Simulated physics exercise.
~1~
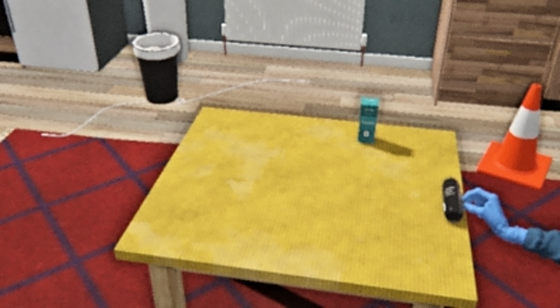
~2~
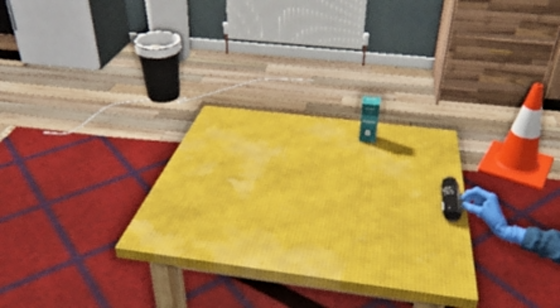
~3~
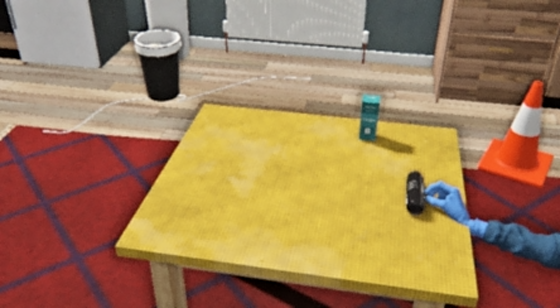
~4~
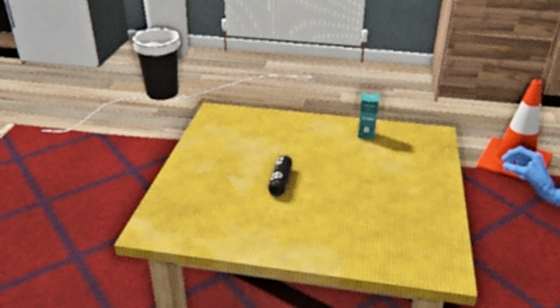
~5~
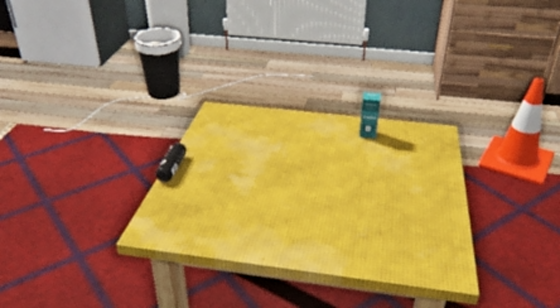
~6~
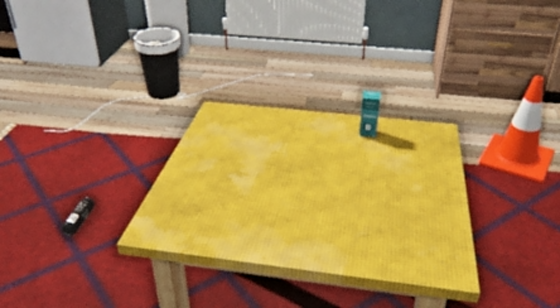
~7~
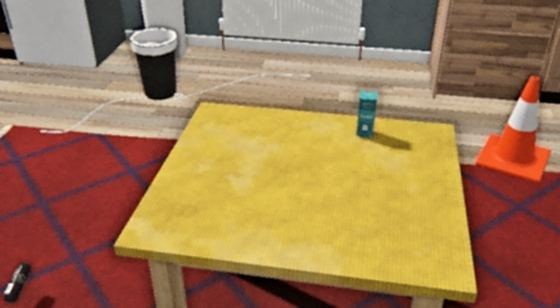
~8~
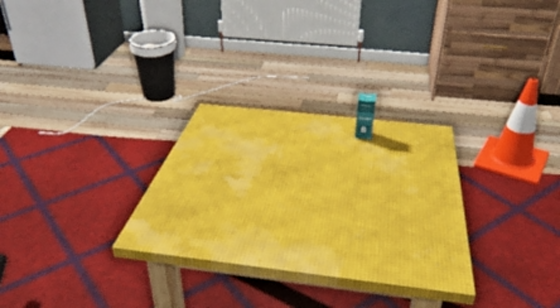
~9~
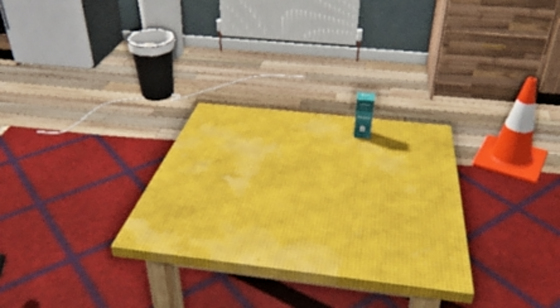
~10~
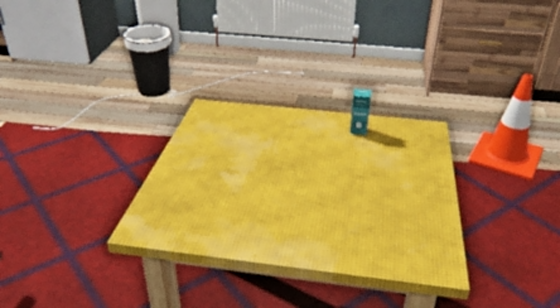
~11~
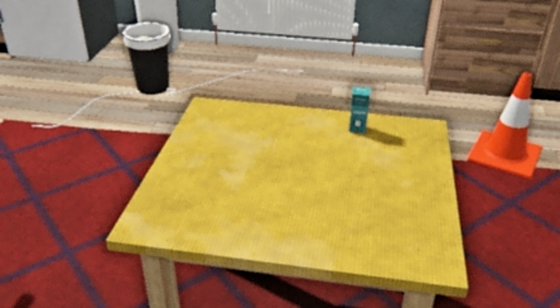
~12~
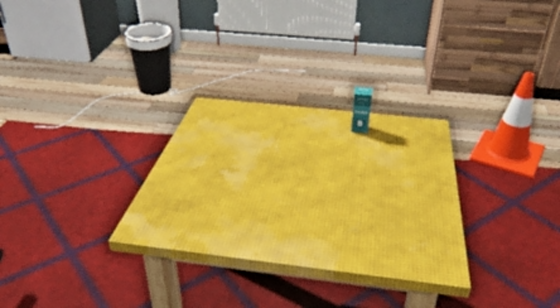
In a room with a patterned red rug and a wooden floor, a yellow table holds a small turquoise carton near its back edge, while a black can lies on its side at the right. A blue-gloved hand reaches in from the right and pushes the can leftward, then lets go and draws back. The can rolls on across the tabletop to the left edge and drops off onto the rug. It keeps rolling toward the lower left until it slips almost entirely out of view, leaving the carton standing alone on the table.
